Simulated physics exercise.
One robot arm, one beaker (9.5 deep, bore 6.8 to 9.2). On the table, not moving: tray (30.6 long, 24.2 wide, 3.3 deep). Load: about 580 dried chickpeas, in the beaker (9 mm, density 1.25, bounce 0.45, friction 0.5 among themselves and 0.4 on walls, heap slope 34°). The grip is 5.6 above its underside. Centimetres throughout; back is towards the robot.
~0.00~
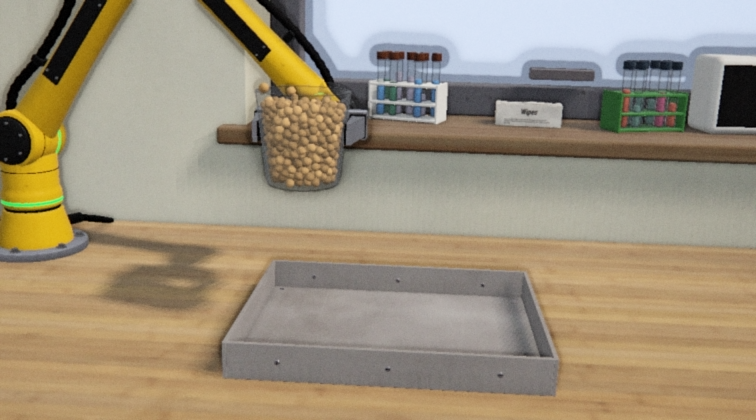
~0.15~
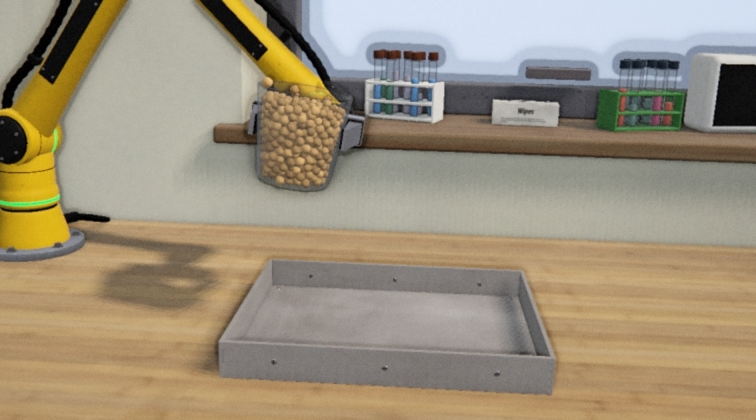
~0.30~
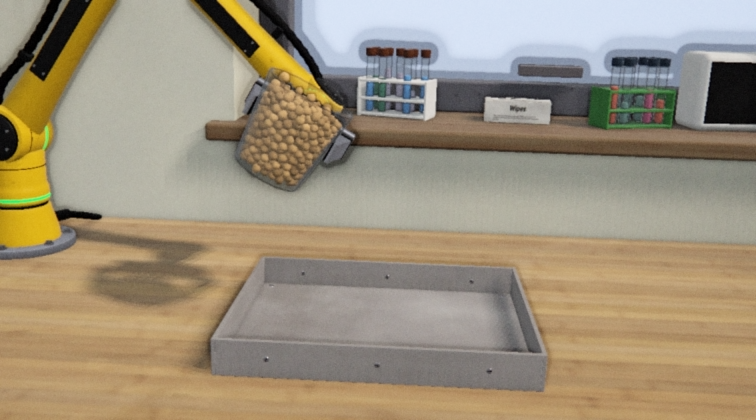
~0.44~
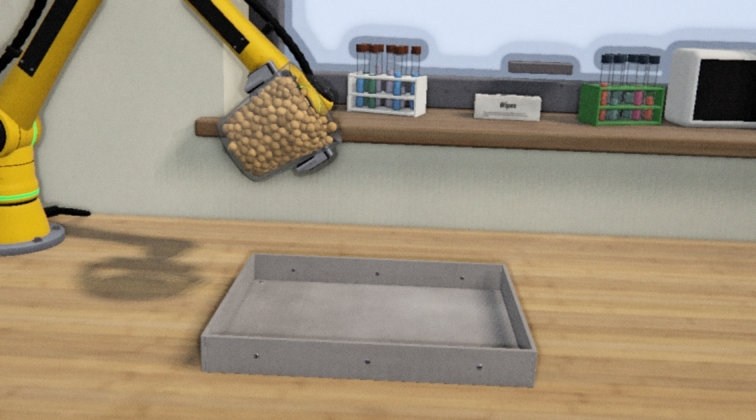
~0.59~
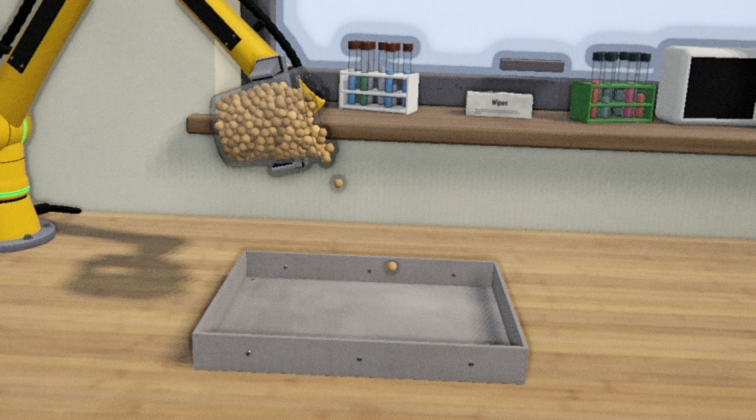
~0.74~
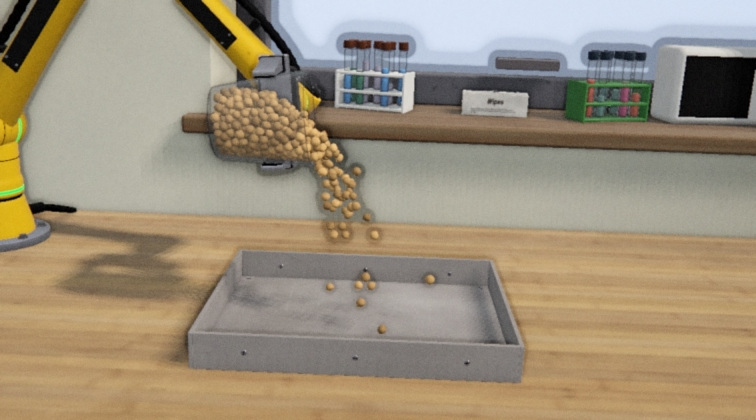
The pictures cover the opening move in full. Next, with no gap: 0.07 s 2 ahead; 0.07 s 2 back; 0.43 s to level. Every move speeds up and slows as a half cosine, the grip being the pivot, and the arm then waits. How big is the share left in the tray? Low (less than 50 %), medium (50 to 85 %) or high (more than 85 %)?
A medium share, 50 to 85 %, ends in the tray.
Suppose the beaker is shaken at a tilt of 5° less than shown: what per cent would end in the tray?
It would be near 55 per cent.
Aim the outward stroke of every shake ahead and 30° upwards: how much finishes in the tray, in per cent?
Some 65 per cent.
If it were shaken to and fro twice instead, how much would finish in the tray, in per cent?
Then about 75 per cent.
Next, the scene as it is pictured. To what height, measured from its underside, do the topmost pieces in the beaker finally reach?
Roughly 6.5 cm.
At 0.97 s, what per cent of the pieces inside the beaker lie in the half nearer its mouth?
Some 70 per cent.
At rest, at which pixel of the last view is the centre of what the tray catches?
At about (415, 317).
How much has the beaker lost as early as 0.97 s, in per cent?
About 55 per cent by then.
After 0.97 s, tilted 77° forward, highest piece 22 above the table; 259 in the beaker, 129 in the tray, 197 in flight or on a rim.
After 1.20 s, tilted 14° forward, highest piece 24 above the table; 359 in the tray, 218 in the beaker, 8 in flight or on a rim.
After 1.51 s, level, highest piece 23 above the table; 367 in the tray, 218 in the beaker.
After 2.56 s, level, highest piece 23 above the table; 367 in the tray, 218 in the beaker.
In the end, 367 in the tray, 218 in the beaker. That is 63 % in the tray.
